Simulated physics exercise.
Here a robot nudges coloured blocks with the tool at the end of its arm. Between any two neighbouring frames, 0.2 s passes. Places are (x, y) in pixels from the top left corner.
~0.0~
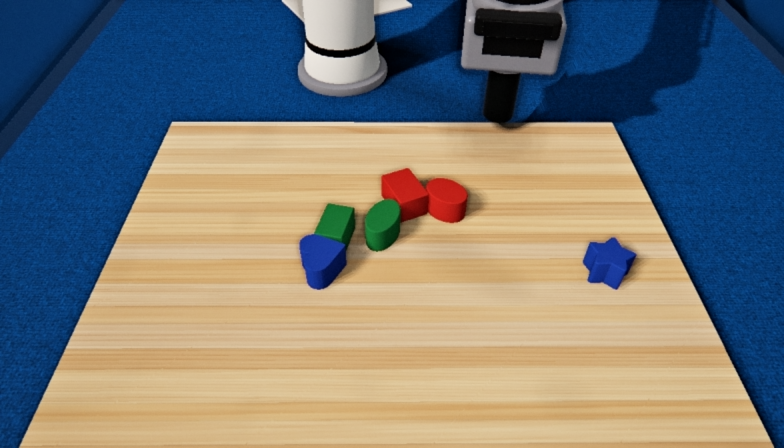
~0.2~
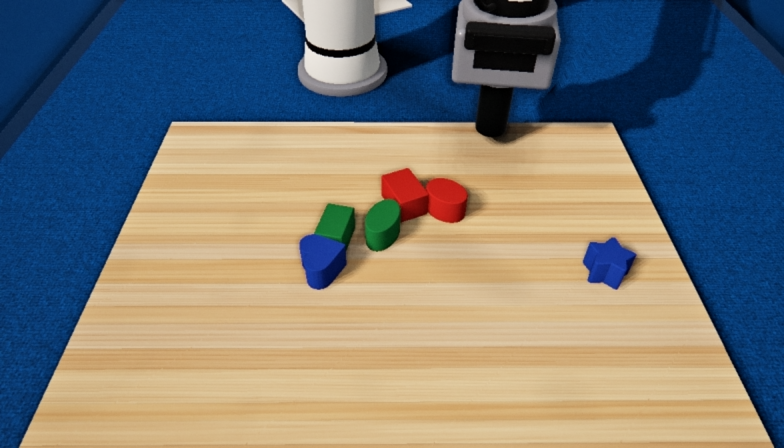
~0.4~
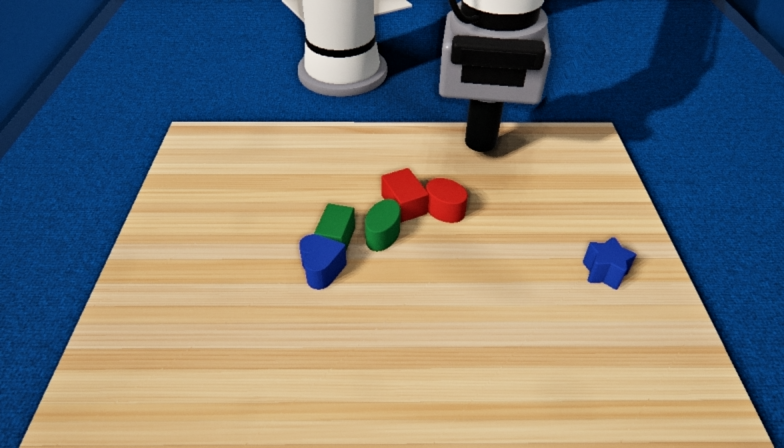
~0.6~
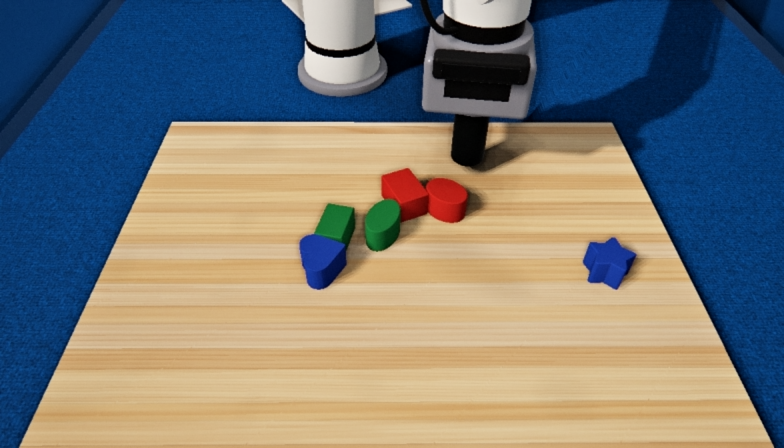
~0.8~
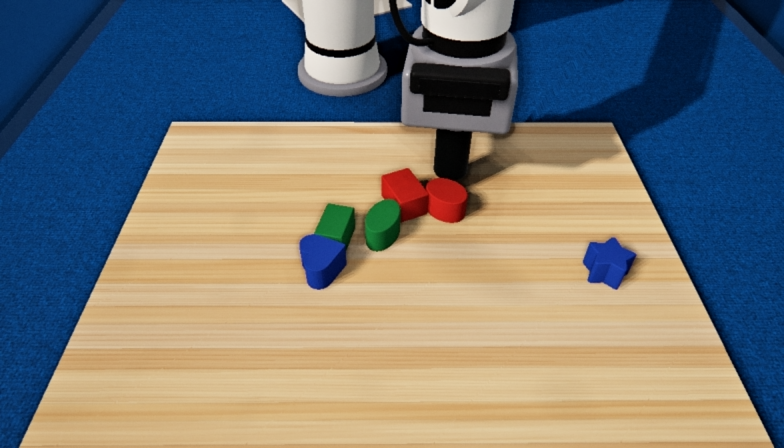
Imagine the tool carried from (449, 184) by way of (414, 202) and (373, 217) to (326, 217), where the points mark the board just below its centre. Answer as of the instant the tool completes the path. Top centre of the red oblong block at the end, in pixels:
The middle of its top is at (293, 210).
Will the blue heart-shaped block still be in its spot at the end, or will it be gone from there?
By the time the path is finished, it has moved at least a centimetre.
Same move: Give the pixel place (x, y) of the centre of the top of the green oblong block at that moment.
About (278, 236).
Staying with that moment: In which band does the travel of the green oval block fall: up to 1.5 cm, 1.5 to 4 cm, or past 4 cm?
The answer will be the long band, over 4 cm.
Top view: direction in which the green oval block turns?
It spins anti-clockwise.
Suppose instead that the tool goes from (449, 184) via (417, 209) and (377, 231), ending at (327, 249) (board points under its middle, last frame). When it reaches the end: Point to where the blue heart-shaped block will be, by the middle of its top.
Its top middle is near (287, 278).
On the path given first. One third of the way, tool (414, 190); green oval block (368, 226), turned 15° anticlockwise; red oblong block (384, 193); red oval block (441, 201), turned 45° anticlockwise.
Two thirds of the way, tool (373, 204); blue heart-shaped block (309, 260), turned 15° anticlockwise; green oblong block (308, 228); green oval block (350, 244), turned 65° anticlockwise; red oblong block (341, 208); red oval block (441, 201), turned 45° anticlockwise.
At the end, tool (325, 204); blue heart-shaped block (307, 262), turned 25° anticlockwise; green oblong block (278, 236), turned 55° anticlockwise; green oval block (350, 244), turned 65° anticlockwise; red oblong block (293, 210), turned 15° anticlockwise; red oval block (441, 201), turned 45° anticlockwise.
